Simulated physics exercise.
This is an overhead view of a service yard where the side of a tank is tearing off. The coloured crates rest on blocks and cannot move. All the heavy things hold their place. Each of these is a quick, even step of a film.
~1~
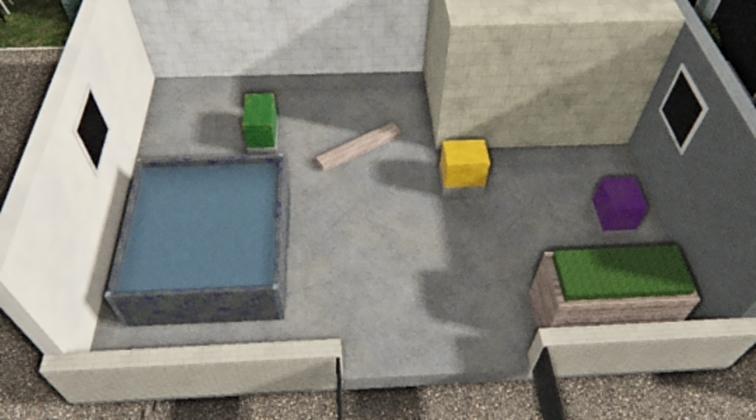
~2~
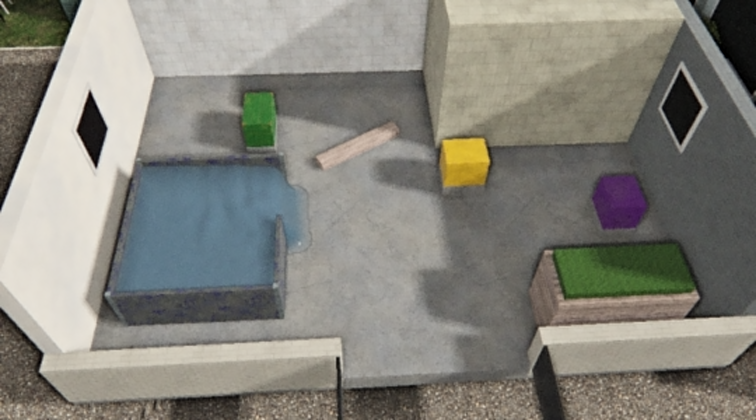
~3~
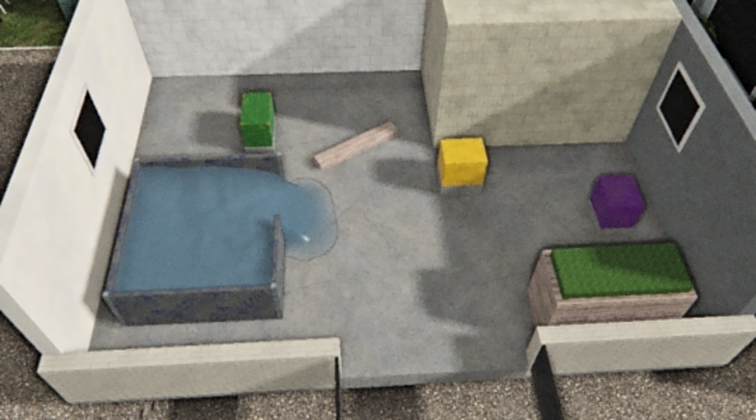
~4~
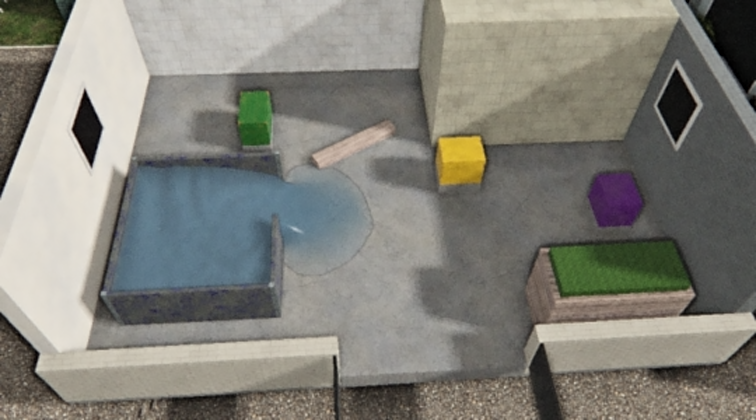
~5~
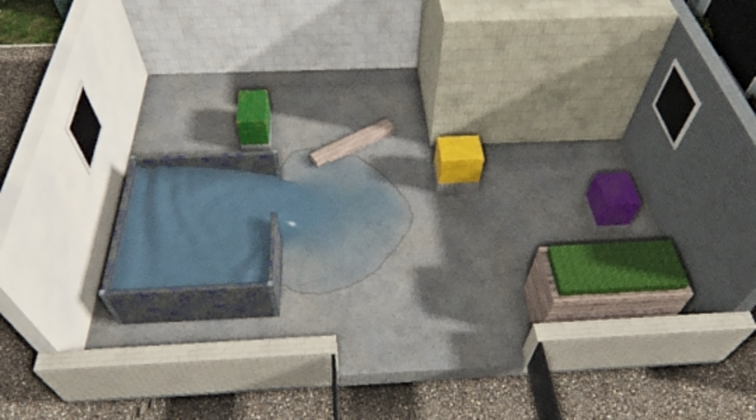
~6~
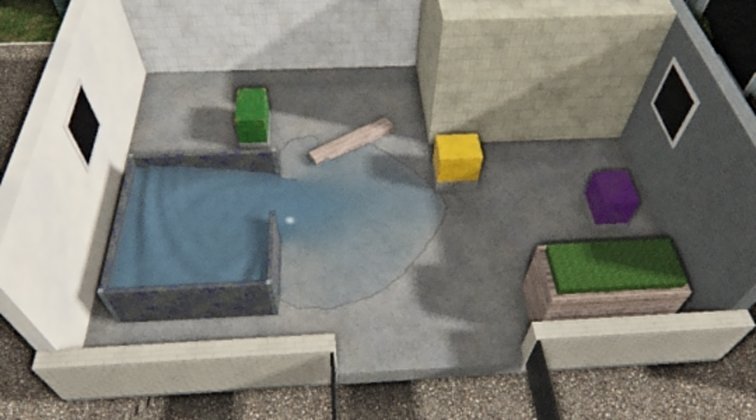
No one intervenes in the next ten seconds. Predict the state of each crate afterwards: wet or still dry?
In order: The green crate sits high enough. The yellow crate sits too low. The purple crate sits too low.
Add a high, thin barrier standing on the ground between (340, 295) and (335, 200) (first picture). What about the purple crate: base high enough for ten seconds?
Looking at it, the purple one is left alone in the end.
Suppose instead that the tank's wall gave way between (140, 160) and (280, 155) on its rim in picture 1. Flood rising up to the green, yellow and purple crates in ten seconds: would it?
Green: Flooded, yellow: Clear, purple: Clear.
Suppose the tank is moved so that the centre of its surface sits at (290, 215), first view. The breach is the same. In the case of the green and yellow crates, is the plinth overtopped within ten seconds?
Well, the green crate holds out, and the yellow crate is drenched as well.
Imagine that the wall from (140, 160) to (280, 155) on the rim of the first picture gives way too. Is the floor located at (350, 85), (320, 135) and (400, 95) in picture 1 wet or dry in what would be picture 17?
First: Reached by the flood. Second: Reached by the flood. Third: Reached by the flood.
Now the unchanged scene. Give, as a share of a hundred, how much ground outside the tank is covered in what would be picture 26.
Around 60 percent.
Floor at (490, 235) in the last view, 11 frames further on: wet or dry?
Answer: Flooding.
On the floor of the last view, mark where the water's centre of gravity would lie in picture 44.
My guess is about (407, 203).
A moment on, water covers 35 % of the floor; the green crate not reached, the yellow crate water round its plinth, the purple crate water round its plinth.
Next, water covers 55 % of the floor; the green crate water round its plinth, the yellow crate water round its plinth, the purple crate water round its plinth.
Then, water covers 60 % of the floor; the green crate water round its plinth, the yellow crate water round its plinth, the purple crate water round its plinth.
Later, water covers 75 % of the floor; the green crate water round its plinth, the yellow crate water round its plinth, the purple crate water round its plinth.
In the end, water covers 95 % of the floor; the green crate stayed above the water, the yellow crate was topped, the purple crate was topped.
